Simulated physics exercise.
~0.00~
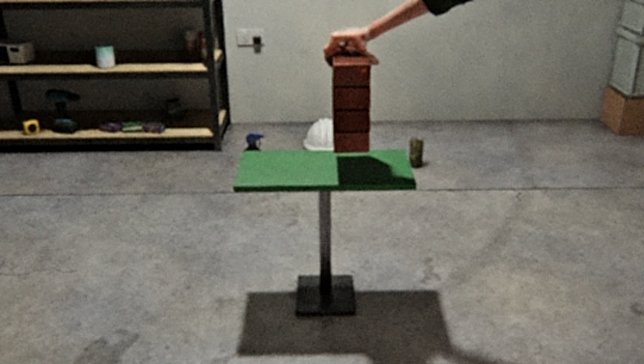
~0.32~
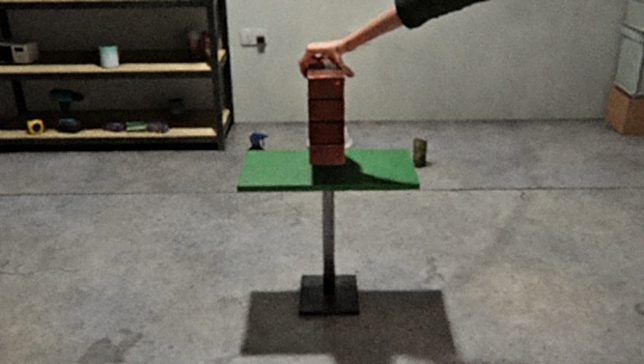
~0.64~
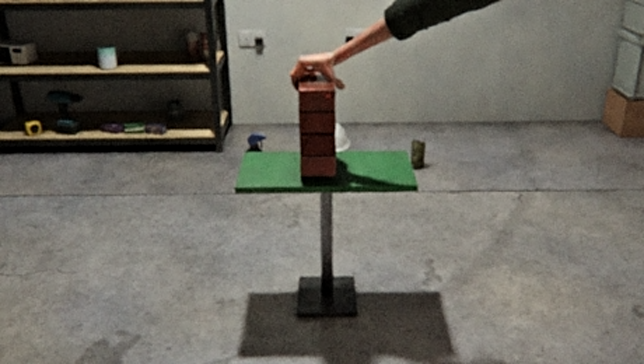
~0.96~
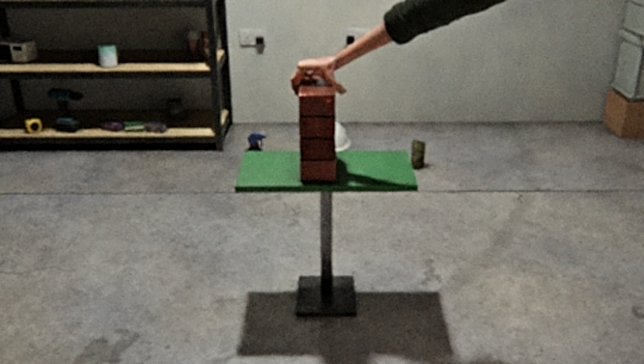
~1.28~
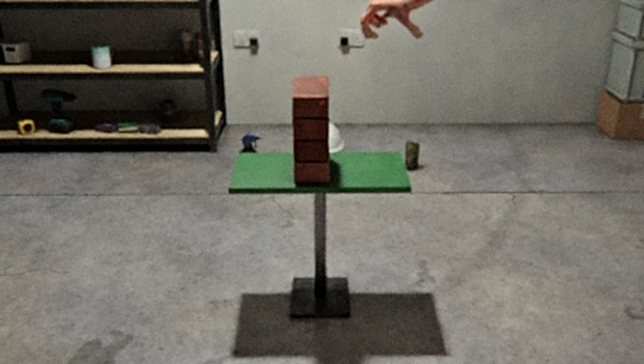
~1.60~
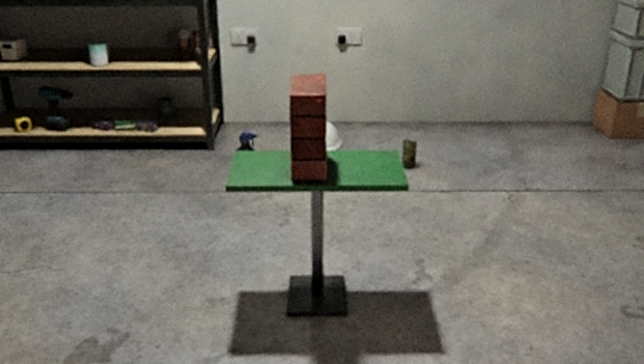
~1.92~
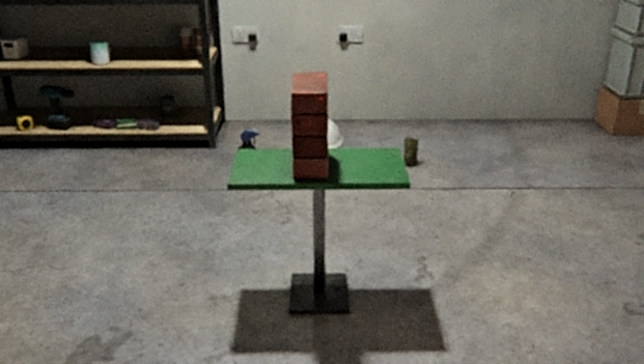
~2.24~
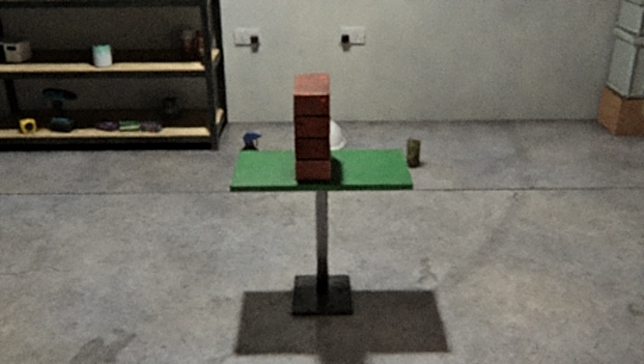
A stack of reddish bricks, held from above by a hand, moves left and down onto a green-topped stand in a garage-like room. The hand lets go and withdraws to the upper right, and the bricks stay standing on the stand, which remains upright and level.
